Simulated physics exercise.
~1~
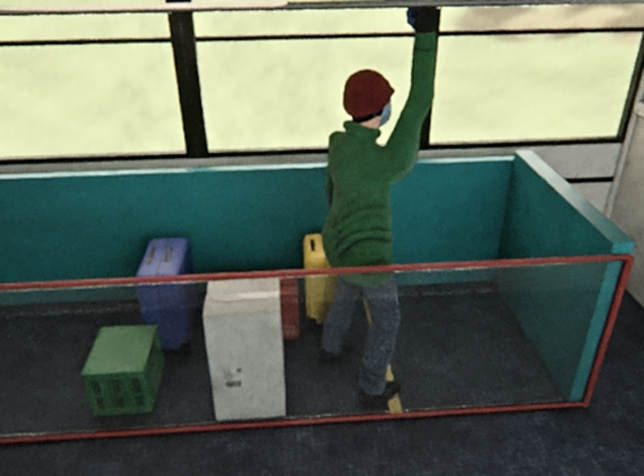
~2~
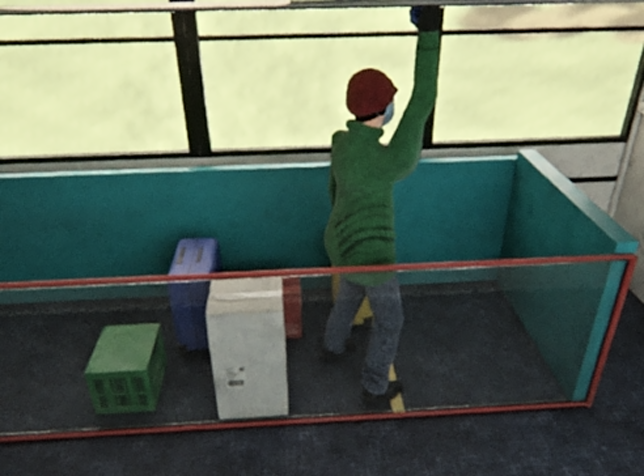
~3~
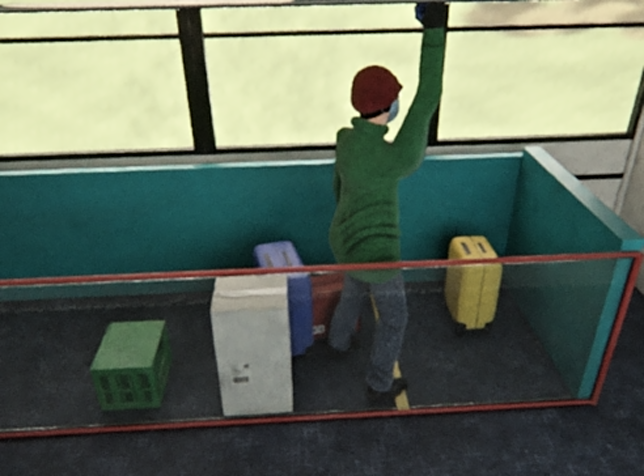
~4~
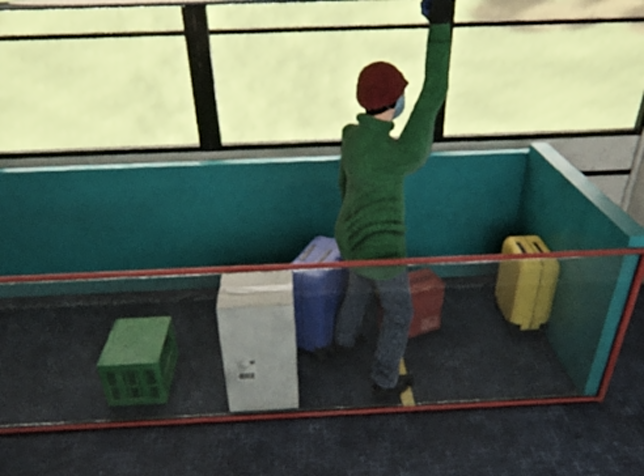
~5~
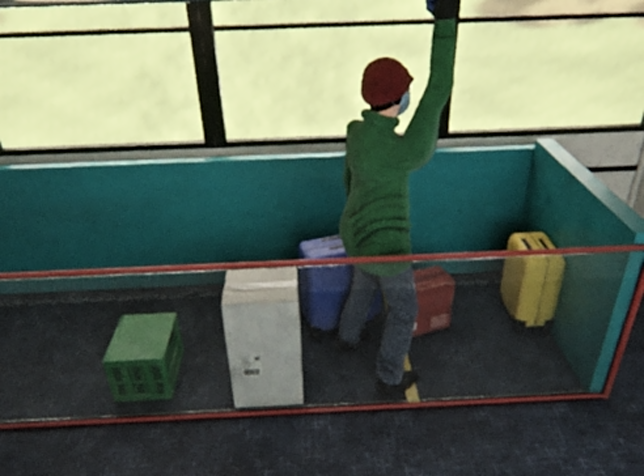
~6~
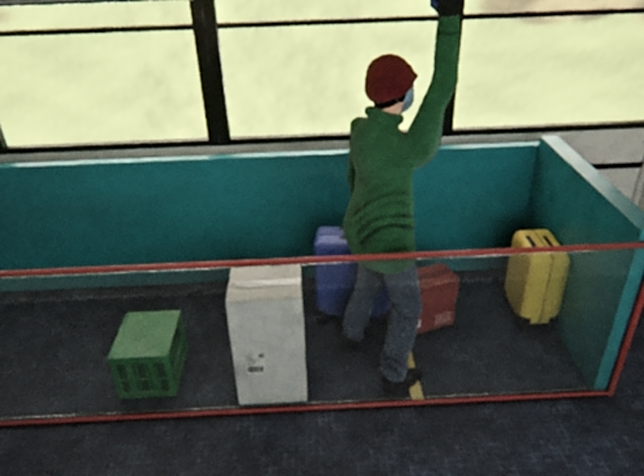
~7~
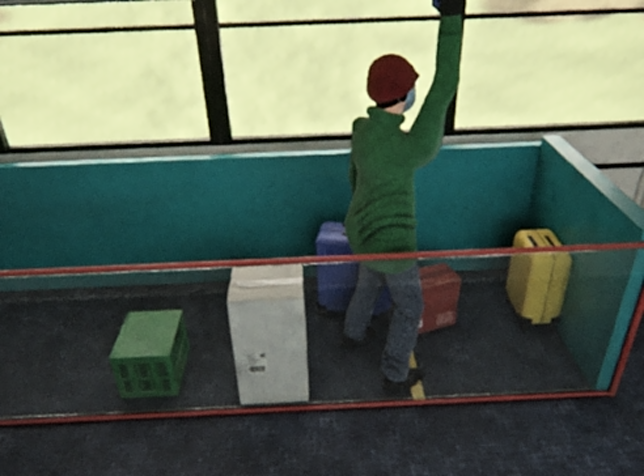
A small yellow wheeled case and a big blue one roll right across the floor of the bus bay, while a green crate and a tall white bag stay put. The yellow case passes behind a standing person in a red hat and green sweater, who holds on overhead with one raised arm. A red carton then slides right behind the person's legs and crosses the yellow line. The blue case slows and drifts toward the back wall. Finally everything rests upright, with the yellow case near the right wall and the blue case short of the line.
